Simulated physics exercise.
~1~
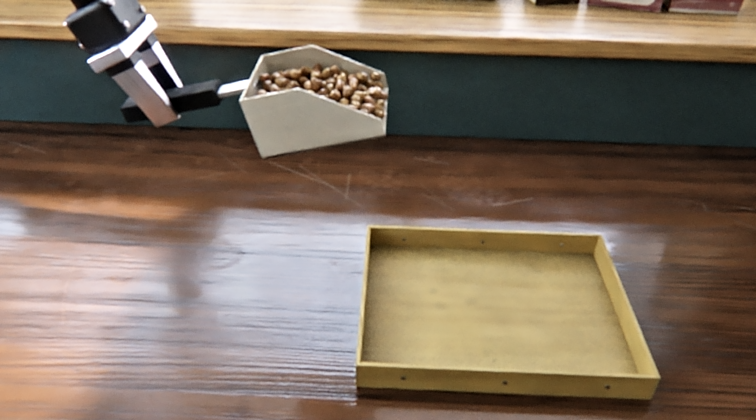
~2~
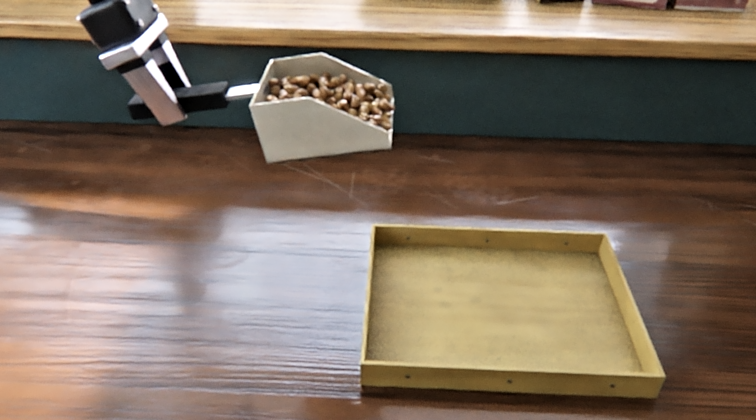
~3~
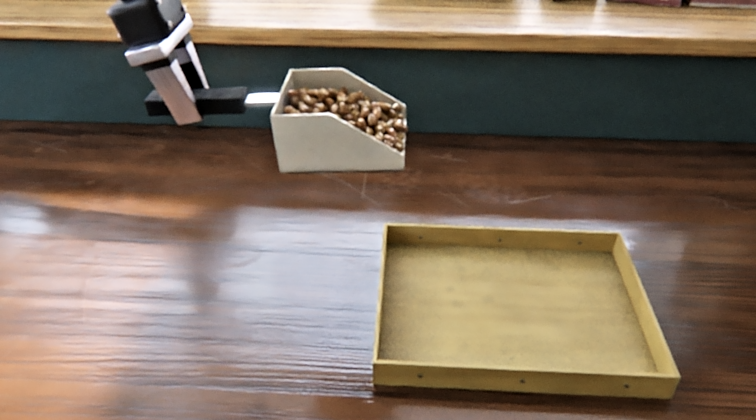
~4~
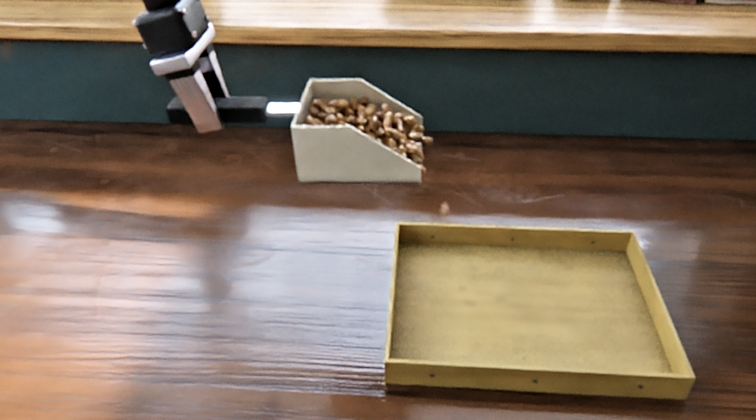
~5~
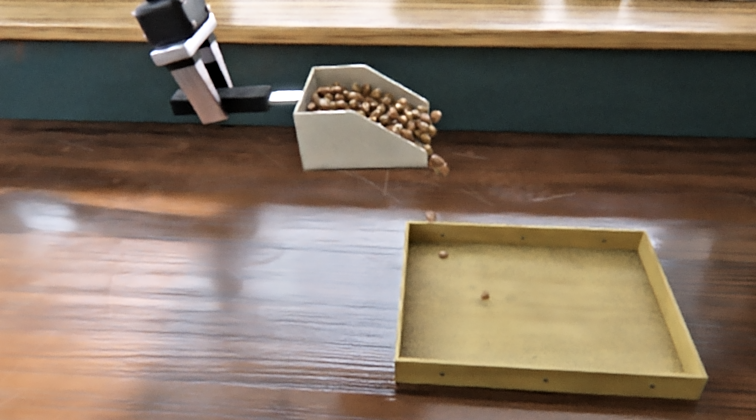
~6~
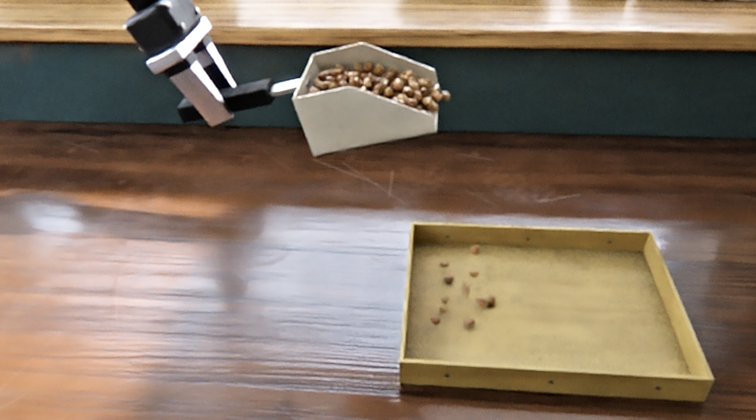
A scoop full of brown beans, held by a robot arm, dipped and tipped toward a yellowish tray, spilling a few beans into it, then lifted and leaned back, ending still mostly full with a small scattering in the tray.
